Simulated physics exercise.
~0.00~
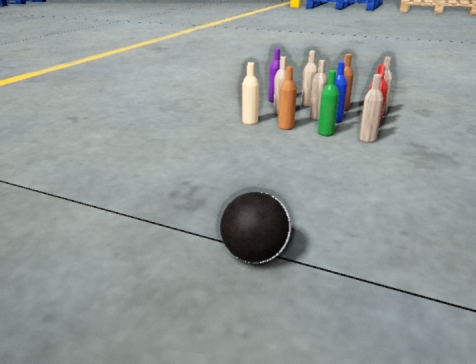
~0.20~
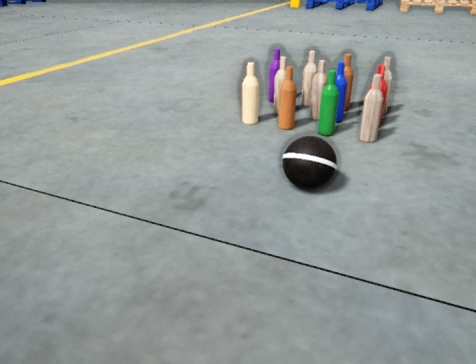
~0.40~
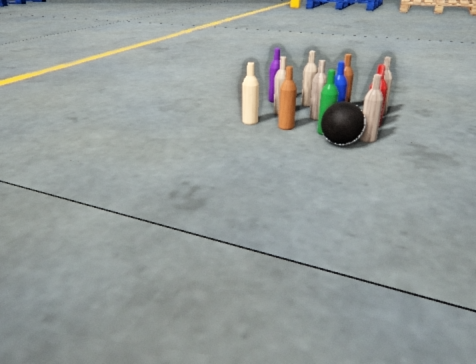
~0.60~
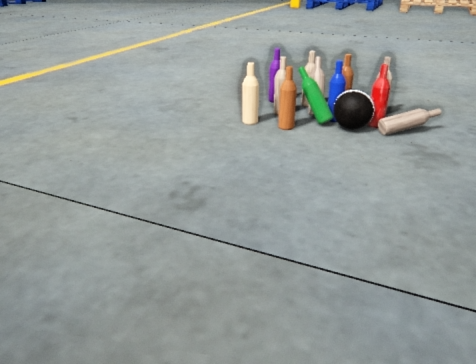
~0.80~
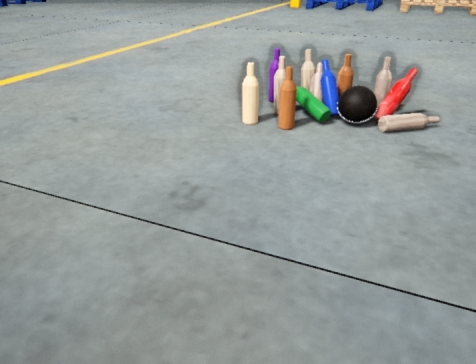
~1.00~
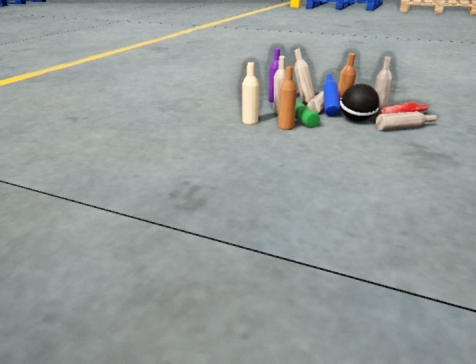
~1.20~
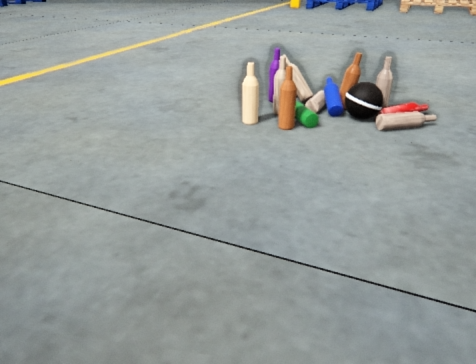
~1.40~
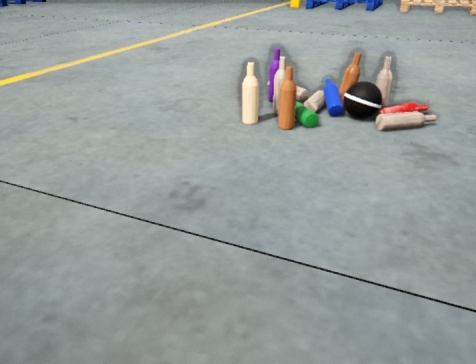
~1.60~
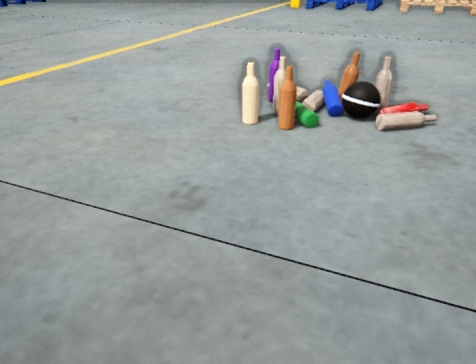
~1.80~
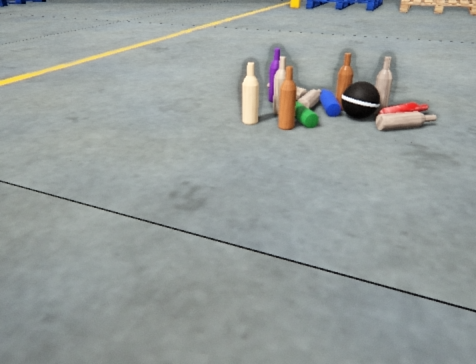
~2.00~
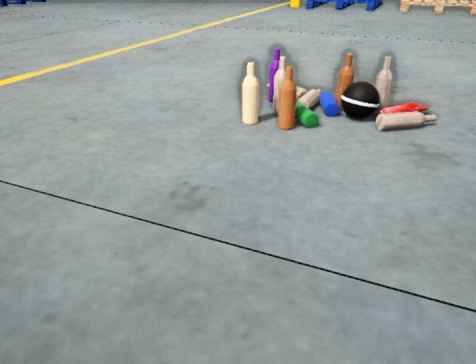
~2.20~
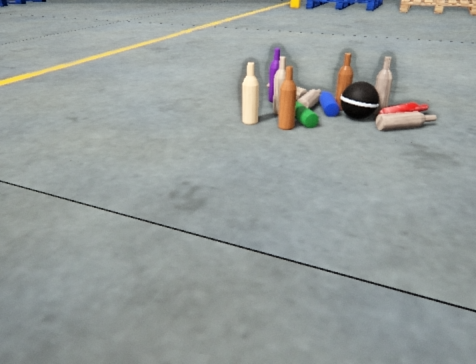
At first, a dark ball rolls across a grey floor toward a cluster of upright, bottle-shaped wooden skittles in several colours, moving away and to the right. It reaches the right side of the group, where a pale skittle is knocked down to the right and the green one tips left. The red skittle then topples to the right as the green one drops, and the blue one leans over. Behind them, a pale skittle tilts and falls too. Finally the ball rests among the fallen blue, green, red and pale skittles, while the purple one and several others remain standing.
